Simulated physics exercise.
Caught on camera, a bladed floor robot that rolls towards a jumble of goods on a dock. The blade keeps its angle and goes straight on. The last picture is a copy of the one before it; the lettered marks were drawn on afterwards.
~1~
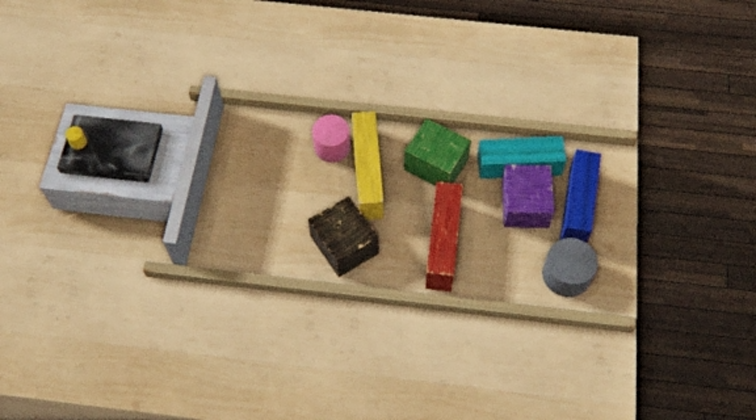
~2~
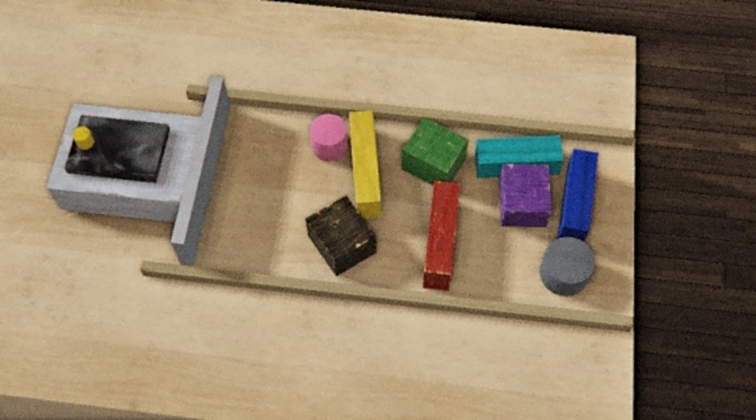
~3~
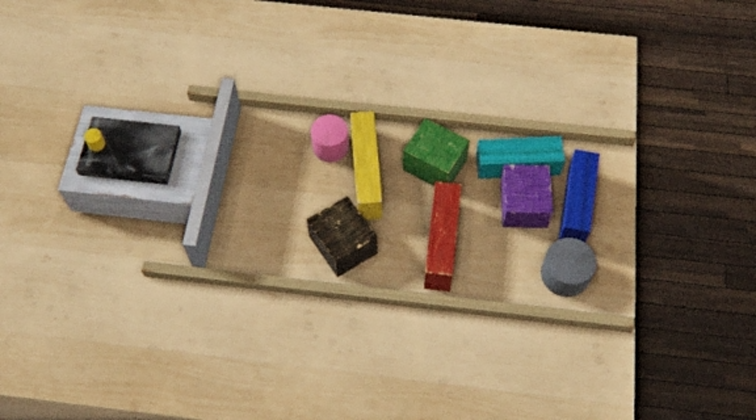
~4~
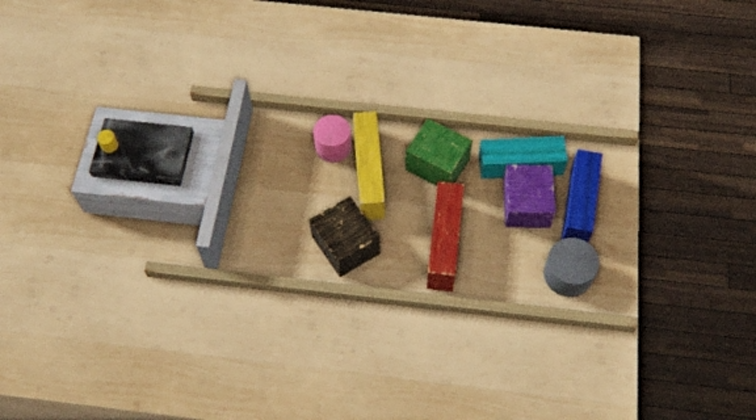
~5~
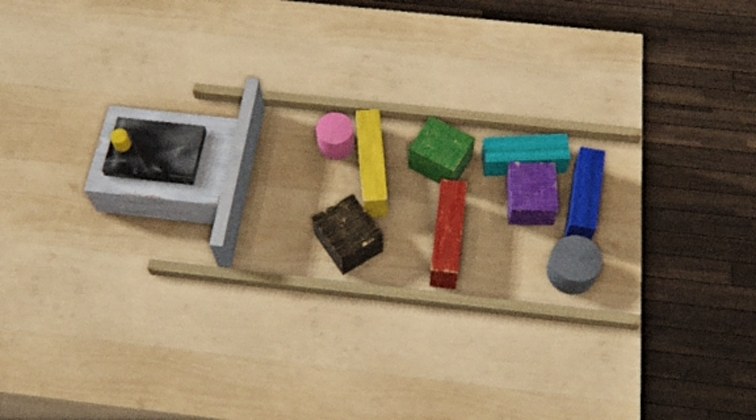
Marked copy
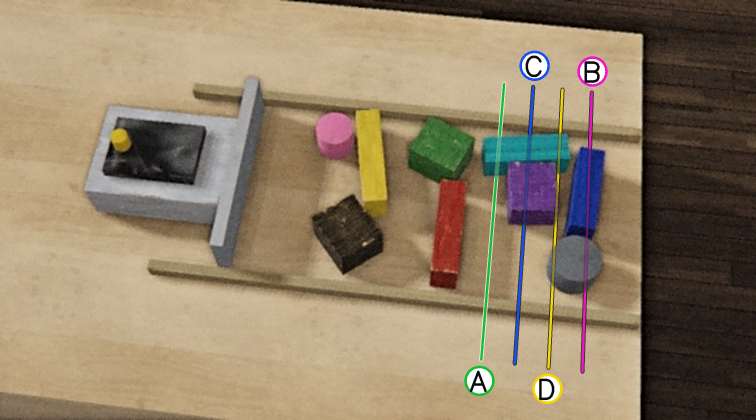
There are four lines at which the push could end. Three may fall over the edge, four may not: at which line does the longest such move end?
Line C.
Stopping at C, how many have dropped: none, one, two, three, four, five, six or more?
In all, two.
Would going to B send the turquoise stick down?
Yes.
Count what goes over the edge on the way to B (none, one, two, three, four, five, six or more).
By then, six or more.
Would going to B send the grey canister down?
Yes.
On the marked copy, A at (493, 212); B at (587, 222); C at (525, 215); D at (556, 219).
With C. Early on, robot (264, 161); pink canister (373, 139); black crate (373, 241).
Further on, robot (369, 172); turquoise stick (614, 159); blue stick (613, 208).
At the end, robot (448, 181); blue stick over the edge; turquoise stick over the edge; two fallen.
As for the rest, A is within the limit but short; B drops six; D drops four.
